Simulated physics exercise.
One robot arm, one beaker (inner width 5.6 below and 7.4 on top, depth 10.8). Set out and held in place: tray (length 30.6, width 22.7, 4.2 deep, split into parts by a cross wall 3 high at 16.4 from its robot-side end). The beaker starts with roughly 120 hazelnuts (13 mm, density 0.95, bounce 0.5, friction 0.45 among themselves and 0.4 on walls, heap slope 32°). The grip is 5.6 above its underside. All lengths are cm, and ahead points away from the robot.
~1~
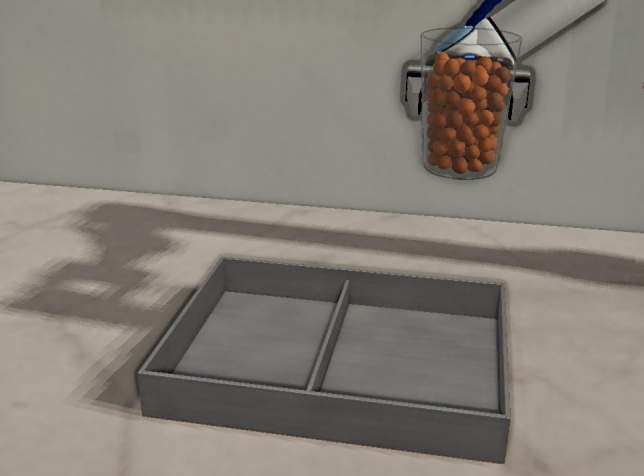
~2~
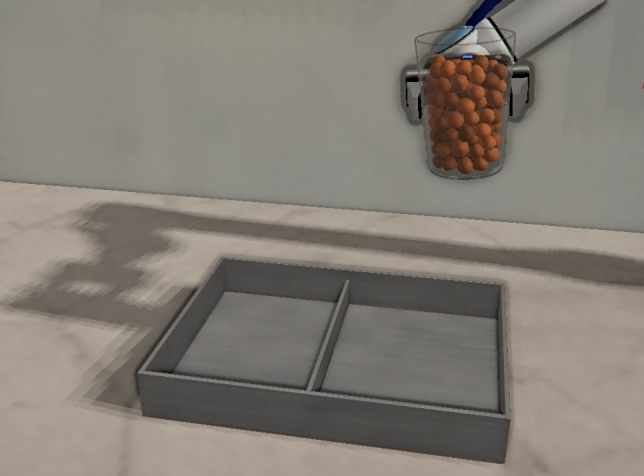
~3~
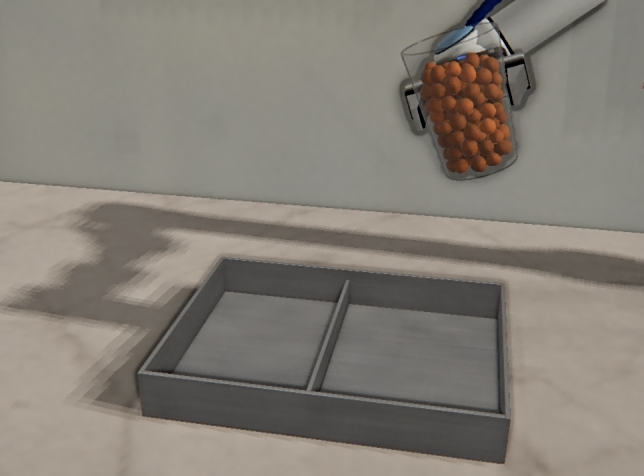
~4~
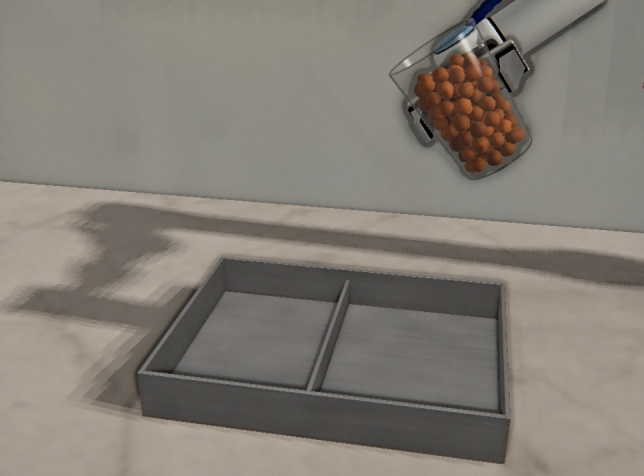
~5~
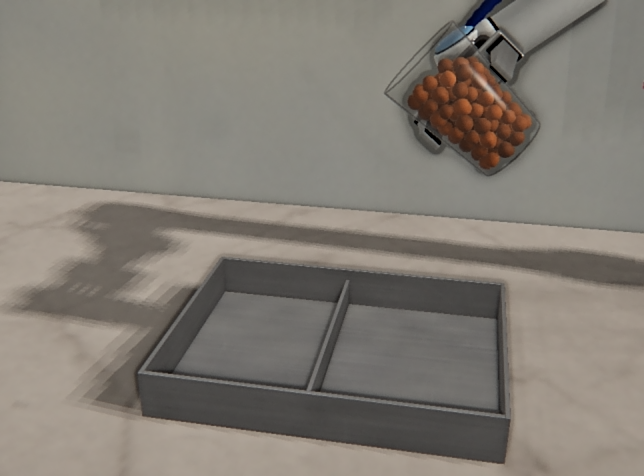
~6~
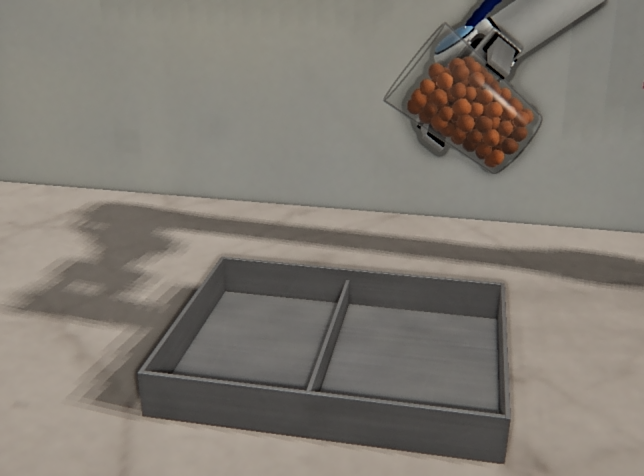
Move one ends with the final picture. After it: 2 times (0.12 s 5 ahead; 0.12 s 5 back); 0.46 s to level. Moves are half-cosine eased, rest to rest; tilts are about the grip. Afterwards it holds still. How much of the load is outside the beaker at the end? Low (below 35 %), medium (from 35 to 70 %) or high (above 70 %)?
A low share, below 35 %, ends outside the beaker.
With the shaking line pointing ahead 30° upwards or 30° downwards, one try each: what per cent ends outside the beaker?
Some 40 and 5 per cent.
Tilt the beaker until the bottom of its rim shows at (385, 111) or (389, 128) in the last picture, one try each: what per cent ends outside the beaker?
About 45 and 70 per cent.
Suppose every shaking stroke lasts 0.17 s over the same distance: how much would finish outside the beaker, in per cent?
Then about 5 per cent.
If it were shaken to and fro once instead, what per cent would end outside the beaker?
It would be near 15 per cent.
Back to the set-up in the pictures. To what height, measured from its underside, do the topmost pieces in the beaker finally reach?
Roughly 10.0 cm.
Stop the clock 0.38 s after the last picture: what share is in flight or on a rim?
Roughly 11 per cent.
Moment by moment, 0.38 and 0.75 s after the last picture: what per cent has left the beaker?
About 15, 25.
Then, 0.38 s later, tilted 54° forward, highest piece 29 above the table; 102 in the beaker, 3 in the far-side part, 2 in the robot-side part, 13 in flight or on a rim.
Then, 0.75 s later, tilted 19° forward, highest piece 30 above the table; 92 in the beaker, 14 in the robot-side part, 13 in the far-side part, 1 in flight or on a rim.
Then, 1.14 s later, level, highest piece 31 above the table; 92 in the beaker, 15 in the far-side part, 13 in the robot-side part.
Then, 2.19 s later, level, highest piece 31 above the table; 92 in the beaker, 15 in the far-side part, 13 in the robot-side part.
At rest, 92 in the beaker, 15 in the far-side part, 13 in the robot-side part. That is 23 % outside the beaker.
